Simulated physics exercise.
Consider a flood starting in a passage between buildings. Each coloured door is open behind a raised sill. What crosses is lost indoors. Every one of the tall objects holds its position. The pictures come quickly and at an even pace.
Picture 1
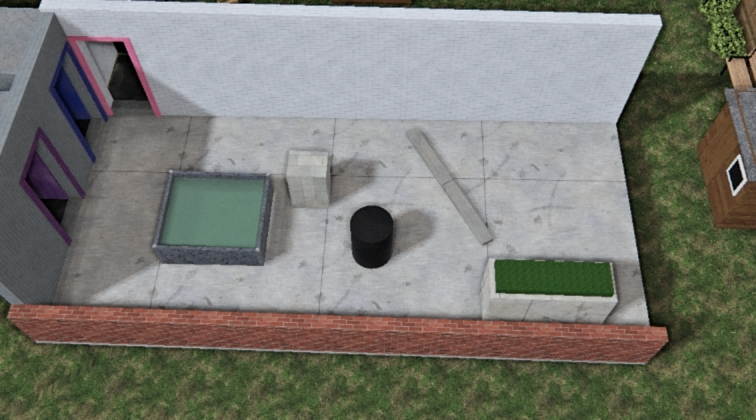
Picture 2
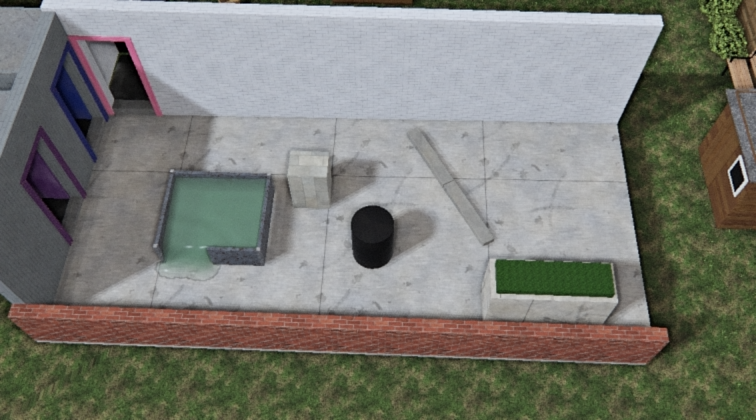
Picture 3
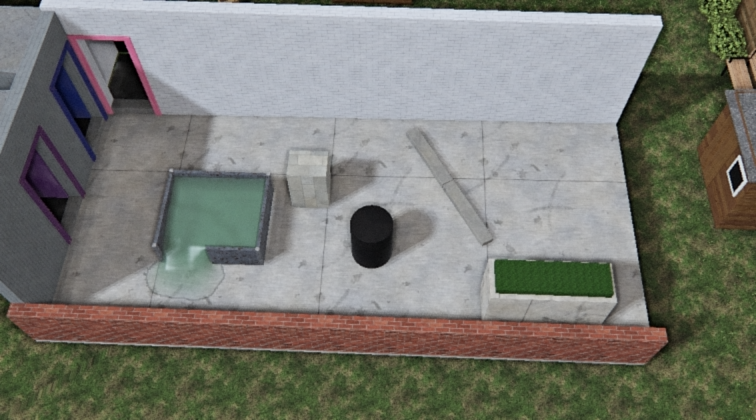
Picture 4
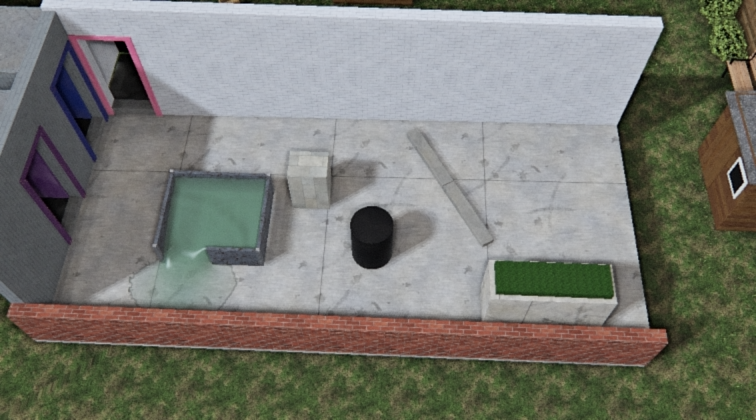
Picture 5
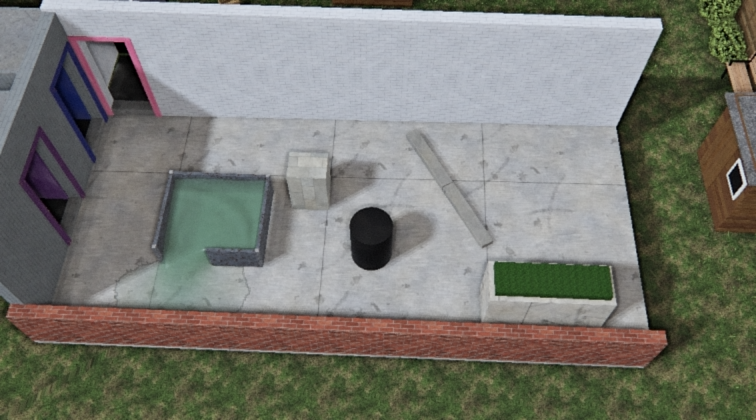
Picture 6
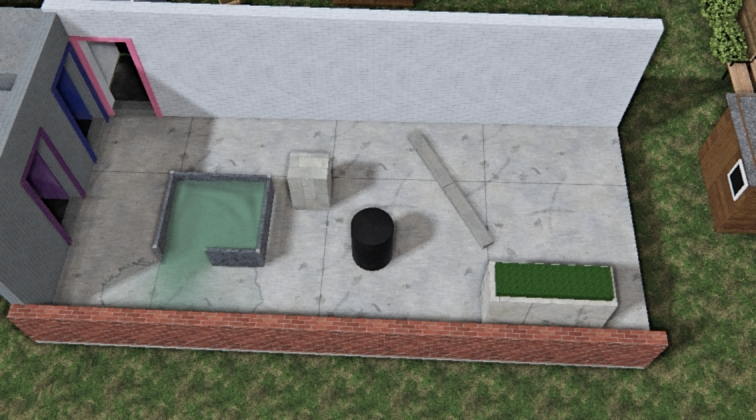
At the start, greenish water lies still in a square grey tank on a paved yard, near a pale block and a black cylinder. Water then pours through a gap in the tank's near wall and spreads across the paving towards the low brick wall, while the surrounding objects stay still.
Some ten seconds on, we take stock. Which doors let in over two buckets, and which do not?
At the end, the blue door will not top two buckets; the purple door will not top two buckets; the pink door will not top two buckets.
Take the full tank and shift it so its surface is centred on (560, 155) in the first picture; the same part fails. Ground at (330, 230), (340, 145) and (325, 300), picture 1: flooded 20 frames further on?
I'd call them still dry, still dry and watered, in the order asked.
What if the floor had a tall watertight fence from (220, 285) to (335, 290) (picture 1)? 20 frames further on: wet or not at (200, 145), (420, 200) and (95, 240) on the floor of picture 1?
Reading the points as listed, I get left untouched, then left untouched, then deluged.
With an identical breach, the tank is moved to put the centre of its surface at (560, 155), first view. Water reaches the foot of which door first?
First: The one in purple.
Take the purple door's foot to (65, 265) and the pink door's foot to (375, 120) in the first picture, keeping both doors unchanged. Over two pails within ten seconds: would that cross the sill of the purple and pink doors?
Outcome - purple: Breaks the limit, pink: Comes in under it.
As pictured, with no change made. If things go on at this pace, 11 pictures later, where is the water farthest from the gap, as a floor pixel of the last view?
Close to (375, 335).
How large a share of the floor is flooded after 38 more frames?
Some 50 per cent.
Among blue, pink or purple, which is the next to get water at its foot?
That is the door marked purple.
A moment on, water covers 10 % of the floor; the blue door not reached, the purple door not reached, the pink door not reached.
Next, water covers 15 % of the floor; the blue door not reached, the purple door wet at the sill, nothing in, the pink door not reached.
Then, water covers 35 % of the floor; the blue door wet at the sill, nothing in, the purple door wet at the sill, nothing in, the pink door wet at the sill, nothing in.
Later, water covers 50 % of the floor; the blue door wet at the sill, nothing in, the purple door wet at the sill, nothing in, the pink door wet at the sill, nothing in.
In the end, water covers 65 % of the floor; the blue door wet at the sill, nothing in, the purple door wet at the sill, nothing in, the pink door wet at the sill, nothing in.
